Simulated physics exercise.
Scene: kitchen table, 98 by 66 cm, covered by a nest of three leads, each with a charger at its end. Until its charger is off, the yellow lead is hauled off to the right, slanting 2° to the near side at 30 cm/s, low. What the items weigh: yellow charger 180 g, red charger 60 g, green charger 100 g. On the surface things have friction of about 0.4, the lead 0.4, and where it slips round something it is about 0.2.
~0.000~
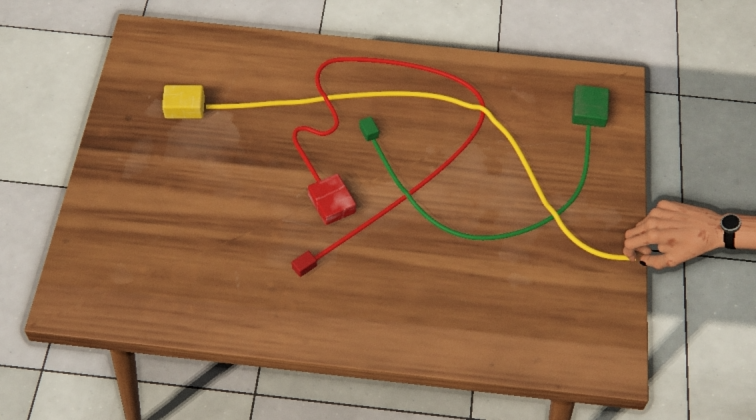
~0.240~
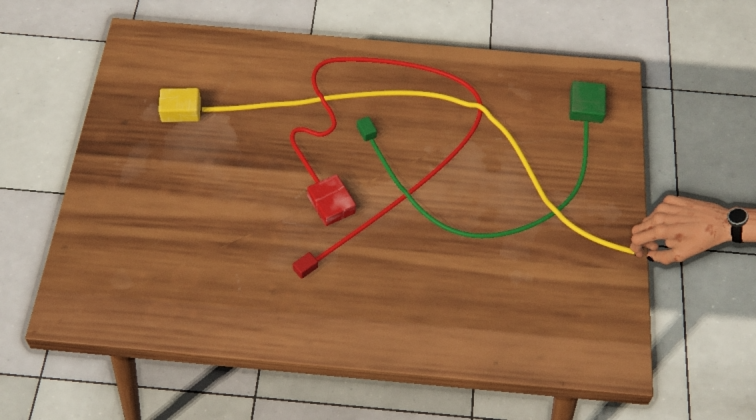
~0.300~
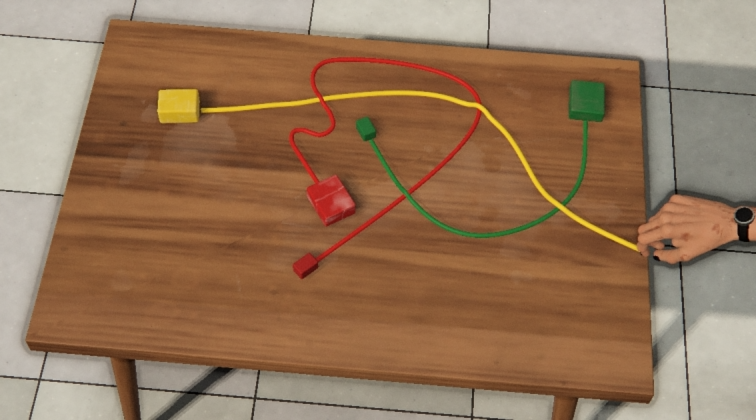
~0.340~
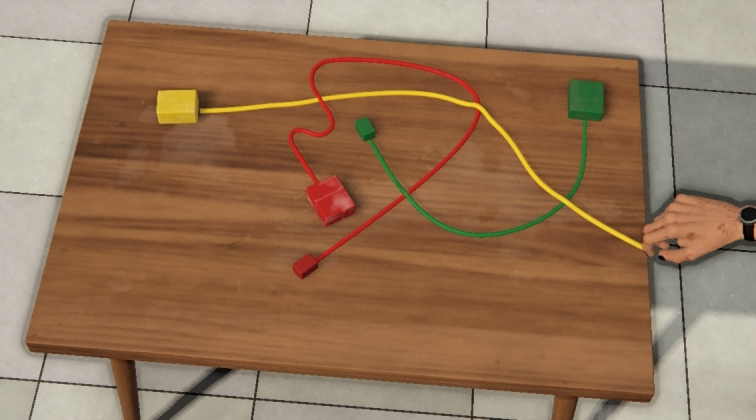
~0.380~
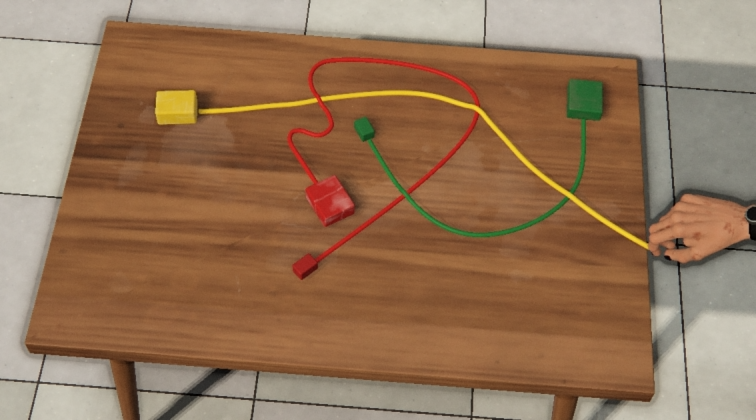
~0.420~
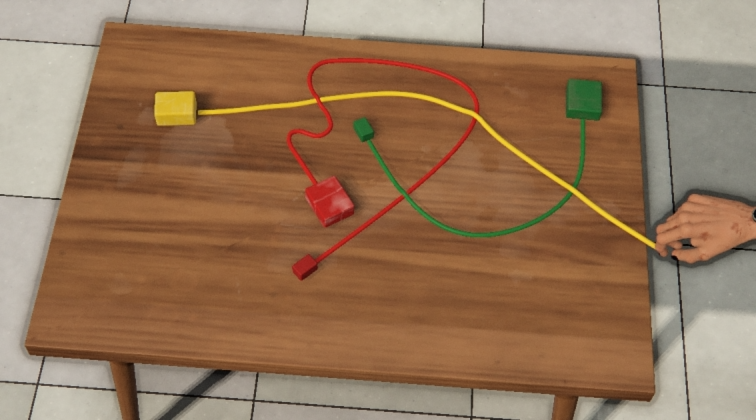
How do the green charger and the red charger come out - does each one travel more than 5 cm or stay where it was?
Green charger: Stays where it was. Red charger: Travels farther.
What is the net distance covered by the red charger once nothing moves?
Lab note - red charger: Off the top.
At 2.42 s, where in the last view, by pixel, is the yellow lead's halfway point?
I'd say roughly (749, 231) in the last picture.
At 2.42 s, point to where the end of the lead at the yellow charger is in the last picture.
(486, 173), give or take.
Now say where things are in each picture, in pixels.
Green charger (592, 101); red charger (332, 194); crossings (270, 93) red over yellow, (407, 193) green over red, (483, 107) yellow over red, (553, 214) yellow over green; yellow lead runs through (527, 167) (464, 104) (368, 95) (260, 104); grip (636, 258), in the first frame.
Yellow lead runs through (462, 103) (257, 106); grip (643, 254), in the second frame.
Yellow lead runs through (461, 102) (256, 107); grip (649, 253), in the third frame.
Yellow lead runs through (460, 102) (255, 107); grip (654, 253), in the fourth frame.
Yellow lead runs through (458, 103) (254, 108); grip (660, 253), in the fifth frame.
Green charger (585, 95); red charger (330, 197); yellow lead runs through (534, 164) (457, 108) (360, 95) (253, 109); grip (667, 253), in the sixth frame.
By 1.4 s, the yellow lead's tail end at (316, 146); yellow charger 22 cm off its start, green plug 10 cm off its start.
By 2.4 s, the yellow lead's tail end at (486, 173); red charger 4 cm off its start, yellow charger 51 cm off its start, green plug 13 cm off its start.
By 3.4 s, the yellow lead's tail end at (659, 217); red charger 31 cm off its start at (517, 191), green charger 2 cm off its start at (590, 102), yellow charger 81 cm off its start at (642, 201).
By 4.4 s, the yellow lead has left the top; red charger over the edge, green charger 2 cm off its start, yellow charger over the edge.
By 4.9 s, the yellow lead has left the top; red charger over the edge, green charger 2 cm off its start at (590, 102), yellow charger over the edge, red plug 55 cm off its start at (635, 226).
